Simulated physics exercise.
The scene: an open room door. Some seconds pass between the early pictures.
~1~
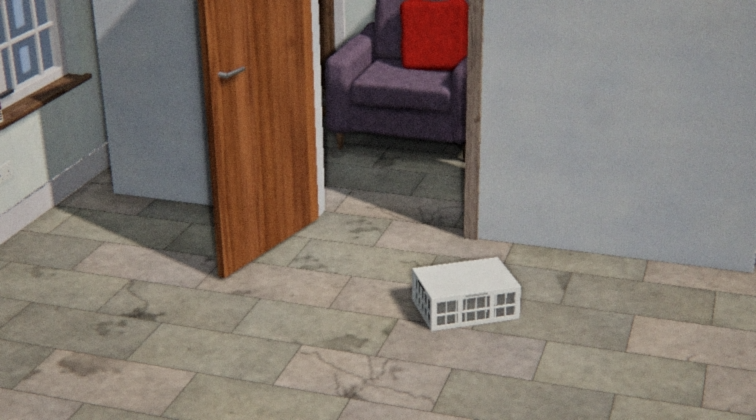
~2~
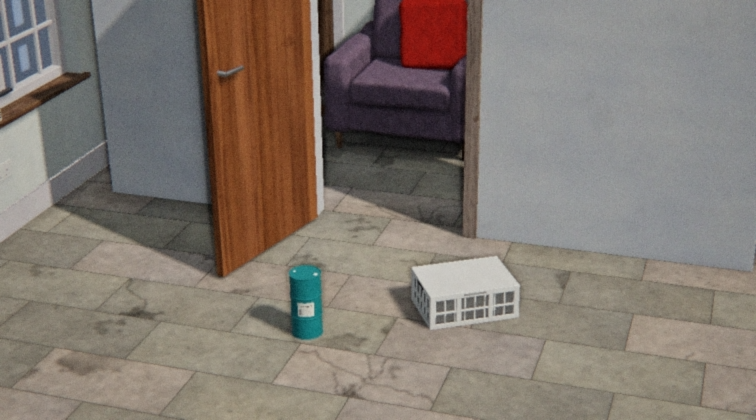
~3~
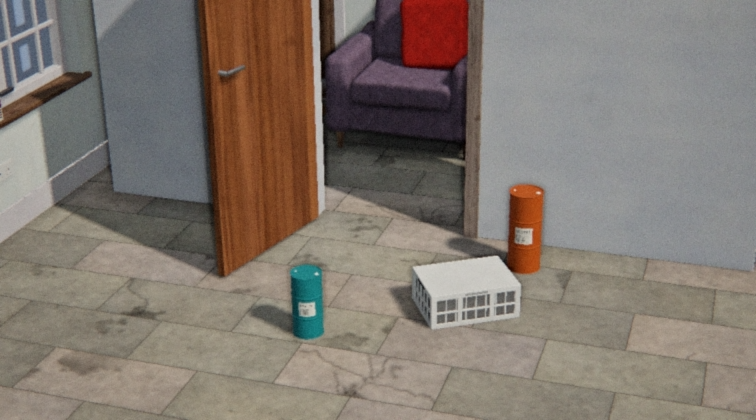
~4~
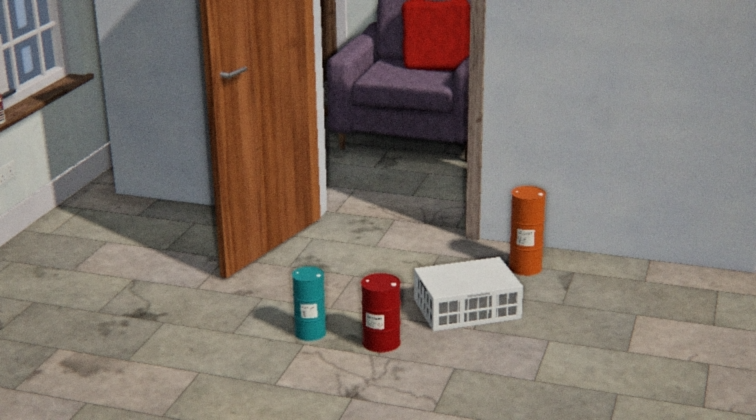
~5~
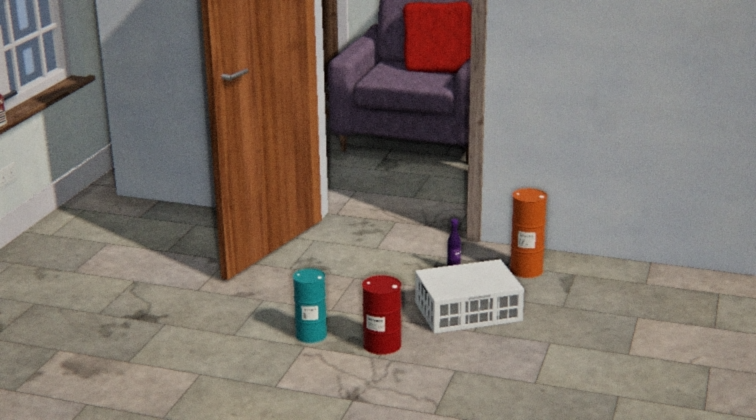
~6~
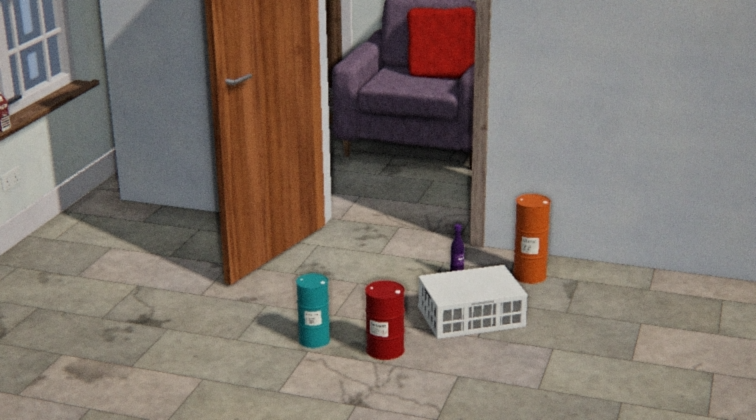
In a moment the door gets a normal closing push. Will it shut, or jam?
The door closes.
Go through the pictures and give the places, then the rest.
Door wide open and still, in the first frame.
Door wide open and still; white crate (464, 292), in the second frame.
Door wide open and still; turquoise canister (307, 302), in the third frame.
Door wide open and still; orange canister (527, 231); white crate (467, 293), in the fourth frame.
Door wide open and still; turquoise canister (310, 306); red canister (382, 315), in the fifth frame.
Door wide open and still; purple bottle (457, 251); orange canister (532, 239), in the sixth frame.
Then, 0.90 s past the last view, door 84° open.
Then, 1.70 s past the last view, door 48° open.
Then, 2.30 s past the last view, door 20° open.
Finally, door 0° open; all 5 still in place. Final places as the last picture's camera would see them, purple bottle near (457, 251).
